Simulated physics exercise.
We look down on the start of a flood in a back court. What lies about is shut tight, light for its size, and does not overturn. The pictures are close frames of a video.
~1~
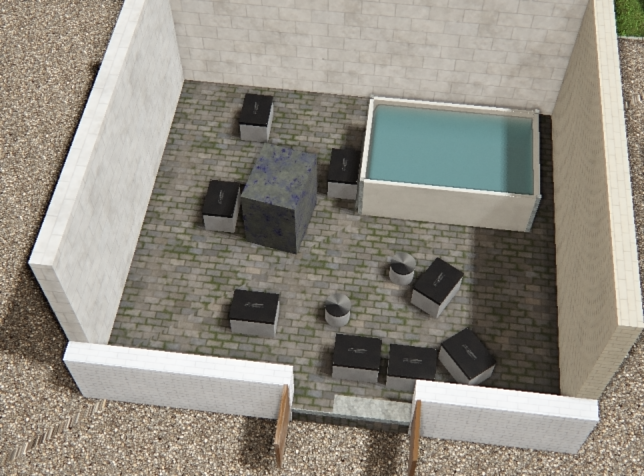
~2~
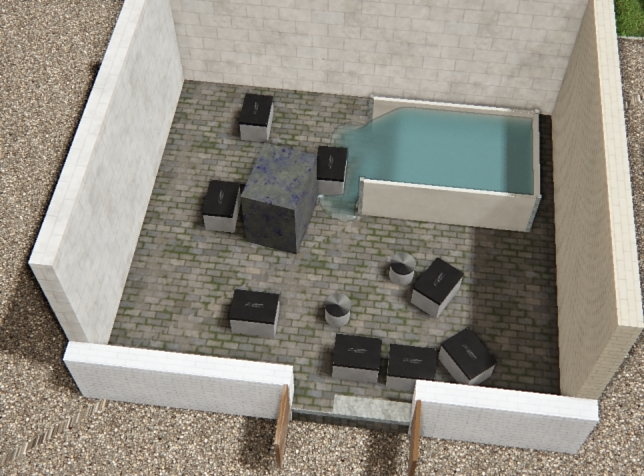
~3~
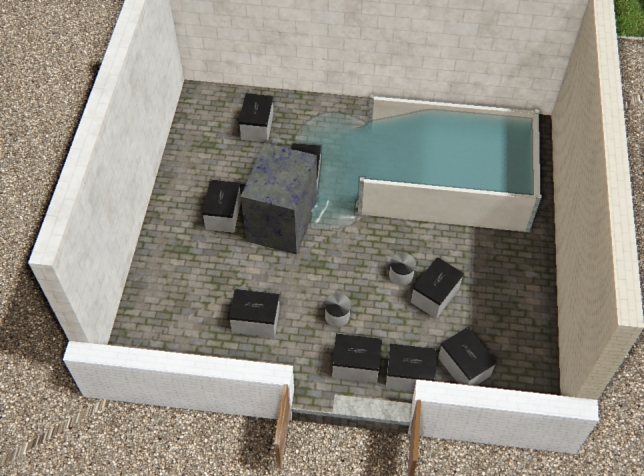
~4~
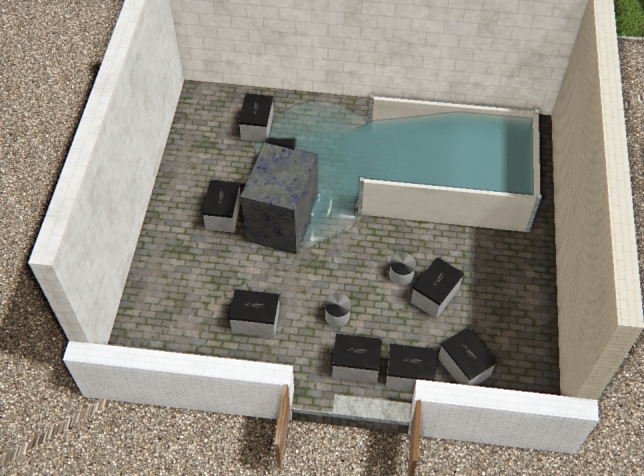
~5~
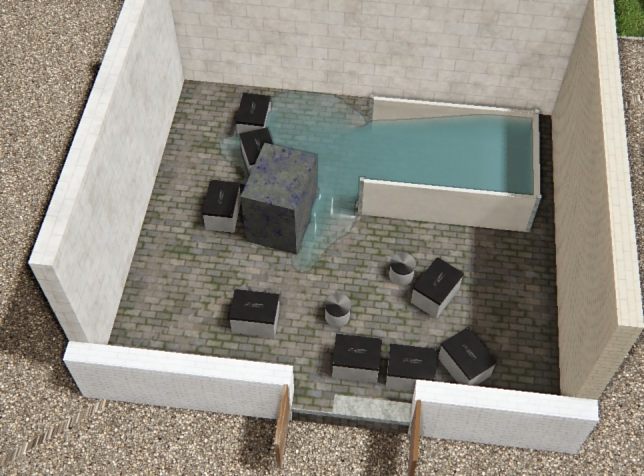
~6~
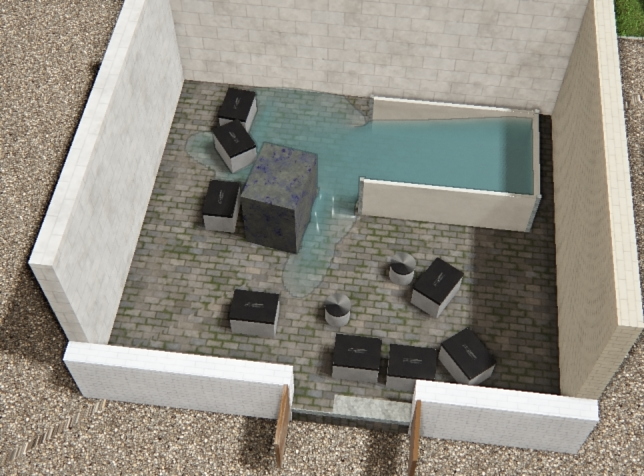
The clip opens on a walled, paved court with dark-topped boxes around a large stone block and a full tank. Water then pours from the tank's open left end, pushing the nearest box leftward behind the block. The box emerges beyond it, and another nearby shifts slightly left as water spreads.
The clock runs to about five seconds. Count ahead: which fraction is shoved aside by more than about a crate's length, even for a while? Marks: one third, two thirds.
That comes to between one and two thirds.
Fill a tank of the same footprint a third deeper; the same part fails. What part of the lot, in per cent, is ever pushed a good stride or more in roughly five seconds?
About 80 per cent.
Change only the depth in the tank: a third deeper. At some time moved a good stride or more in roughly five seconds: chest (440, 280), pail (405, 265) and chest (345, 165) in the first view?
One after the other: Less than that, not that far, swept aside.
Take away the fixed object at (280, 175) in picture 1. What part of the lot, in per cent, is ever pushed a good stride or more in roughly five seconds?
Roughly 60 per cent.
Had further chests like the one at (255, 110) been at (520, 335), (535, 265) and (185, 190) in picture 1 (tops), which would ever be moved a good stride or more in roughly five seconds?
In that order: Never so far, under that, that far or more.
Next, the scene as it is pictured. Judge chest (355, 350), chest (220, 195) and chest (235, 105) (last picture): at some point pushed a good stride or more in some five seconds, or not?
One after the other: Moved that far, moved that far, moved that far.
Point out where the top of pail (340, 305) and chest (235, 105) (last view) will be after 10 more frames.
Near (356, 330) and (197, 62).
A moment on, 2 of 10 are well off their spots; 1 afloat.
Next, 2 of 10 are well off their spots; 2 afloat.
Later, 3 of 10 are well off their spots; 2 afloat.
In the end, 6 of 10 are well off their spots, and 6 have been at some point; 5 afloat.
